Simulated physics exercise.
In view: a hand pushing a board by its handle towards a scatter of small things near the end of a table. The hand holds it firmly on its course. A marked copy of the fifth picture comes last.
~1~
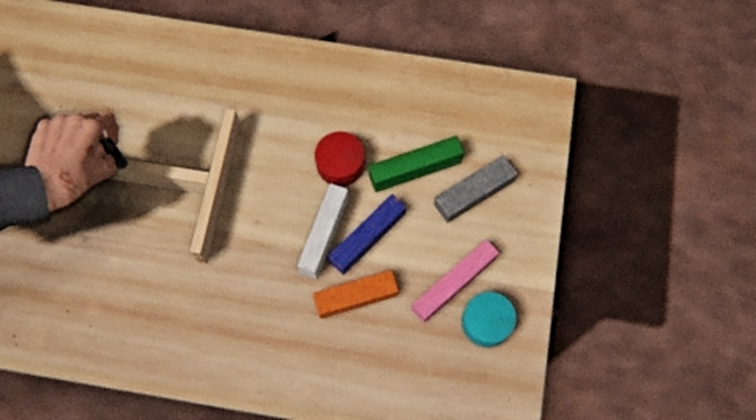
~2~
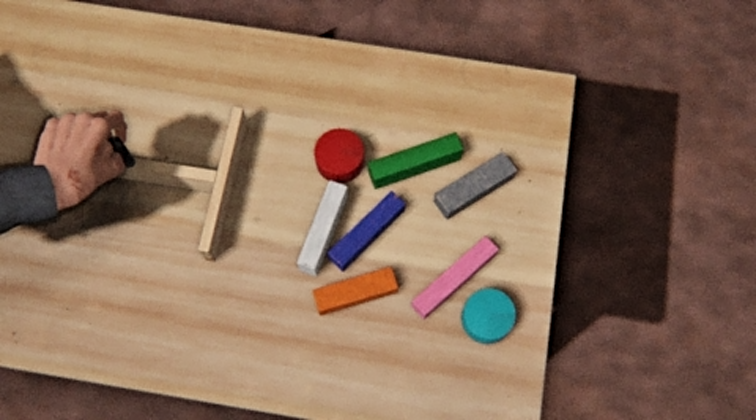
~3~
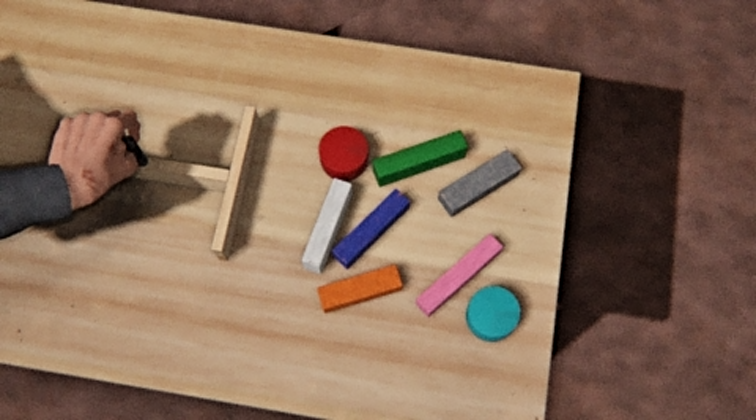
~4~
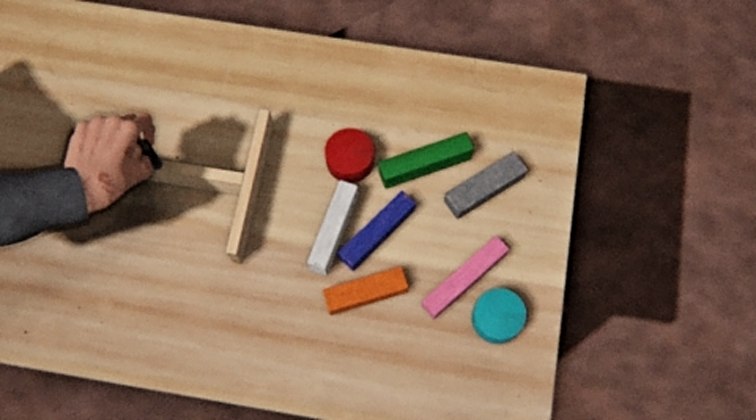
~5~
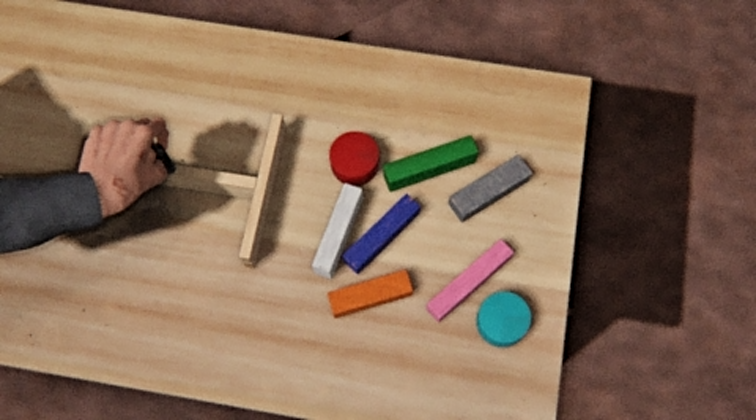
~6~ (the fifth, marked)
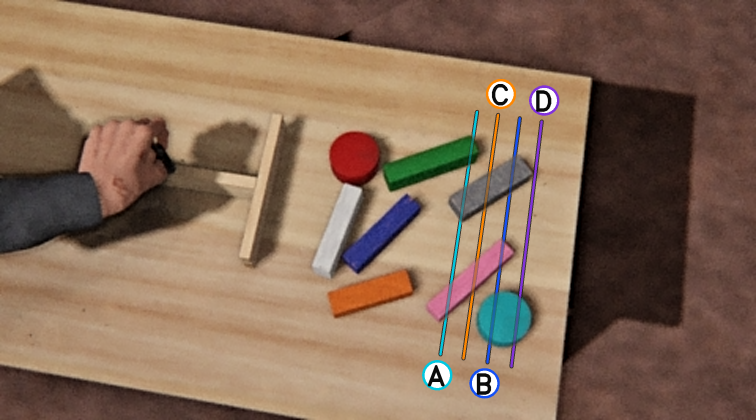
A hand pushing a wooden board by its handle rightwards across a table, nearing scattered coloured bars and two round pieces.
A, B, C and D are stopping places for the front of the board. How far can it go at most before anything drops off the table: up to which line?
Up to line C.
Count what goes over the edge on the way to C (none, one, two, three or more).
By then, none.
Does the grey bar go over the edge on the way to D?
Yes.
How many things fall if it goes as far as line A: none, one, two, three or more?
In all, none.
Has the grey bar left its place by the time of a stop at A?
Yes.
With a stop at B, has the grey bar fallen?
Yes.
On the copy, A at (460, 227); B at (504, 234); C at (482, 231); D at (527, 238).
On C. First, board (340, 196); green stick (437, 168); red tin (380, 163).
Then, board (420, 209); grey bar (512, 194); pink bar (476, 285).
Finally, board (480, 218); turquoise tin (551, 339); grey bar (563, 209); nothing has fallen.
By contrast, A is safe but short; B drops the grey bar and turquoise tin; D drops the pink bar, green stick, grey bar and turquoise tin.
